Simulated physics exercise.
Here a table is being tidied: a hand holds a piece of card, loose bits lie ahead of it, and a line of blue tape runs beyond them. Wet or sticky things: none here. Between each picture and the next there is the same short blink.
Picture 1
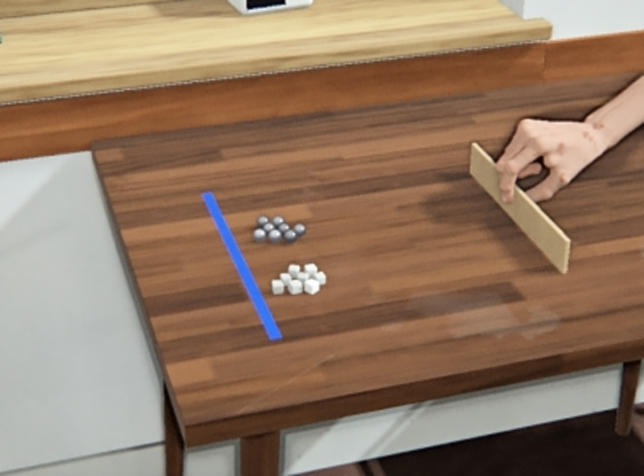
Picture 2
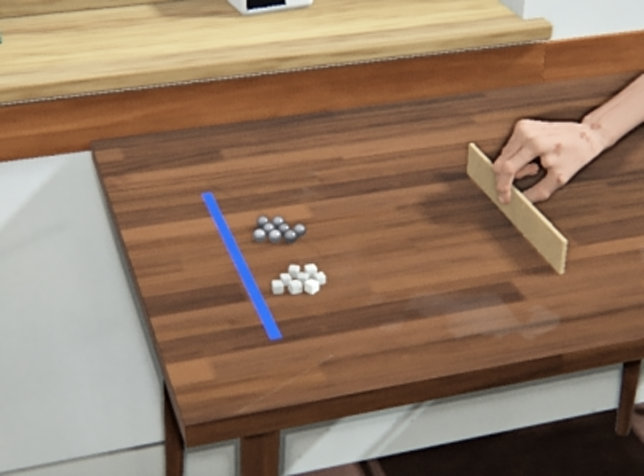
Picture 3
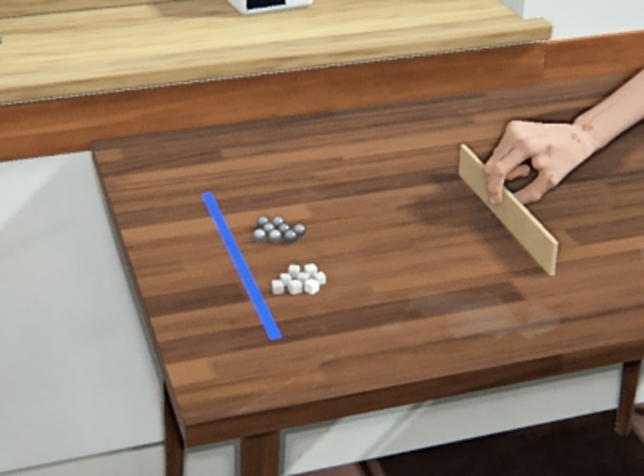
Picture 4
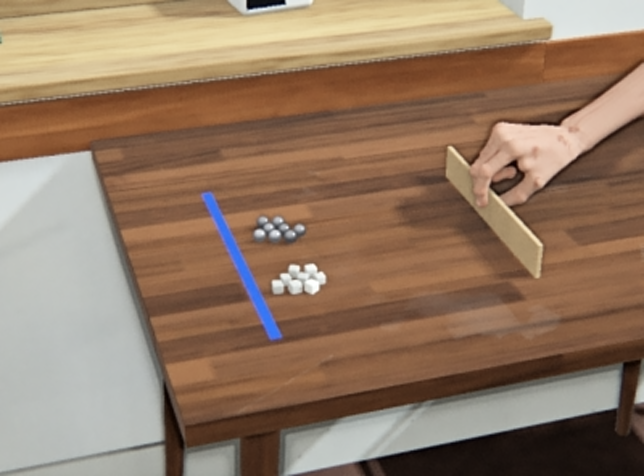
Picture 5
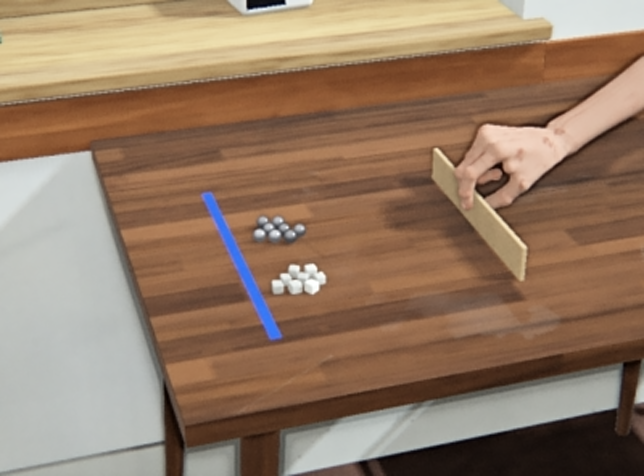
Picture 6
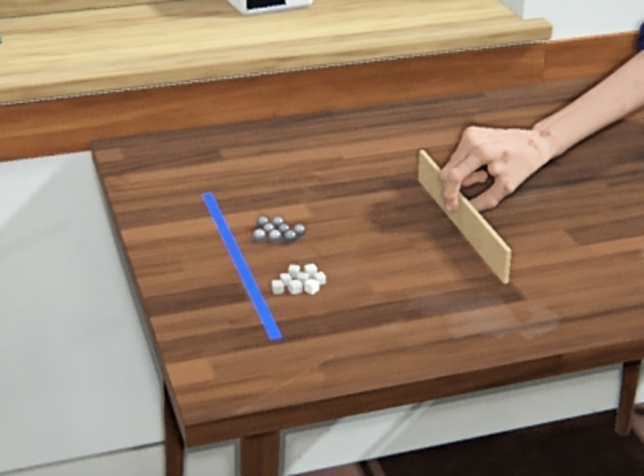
A dark wooden table stands against a paler wooden counter in a room, seen from above and at an angle by a still camera. A blue strip of tape lies toward the left, with small grey balls and white cubes grouped just right of it, while a hand at the right holds an upright tan card. The hand slides the card slowly leftward across the bare tabletop, and the two groups stay still.
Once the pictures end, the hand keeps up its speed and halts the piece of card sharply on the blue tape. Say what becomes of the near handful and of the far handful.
In order: The near handful does not spill. The far handful spills in part.
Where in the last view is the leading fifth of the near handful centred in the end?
Centre of the leading fifth at rest: Around (223, 293).
Then, 0.44 s after the last picture, piece of card still moving, near (347, 214); near handful all on the table, its front near (278, 287); far handful all on the table, its front near (260, 235).
Then, 0.91 s after the last picture, piece of card stopped at the blue tape; near handful all on the table, its front near (214, 295); far handful all on the table, its front near (192, 239).
Then, 1.19 s after the last picture, piece of card stopped at the blue tape; near handful all on the table, its front near (213, 295); far handful all on the table, its front near (122, 246).
At rest, piece of card stopped at the blue tape; near handful all on the table, its front near (213, 295); far handful all over the edge.
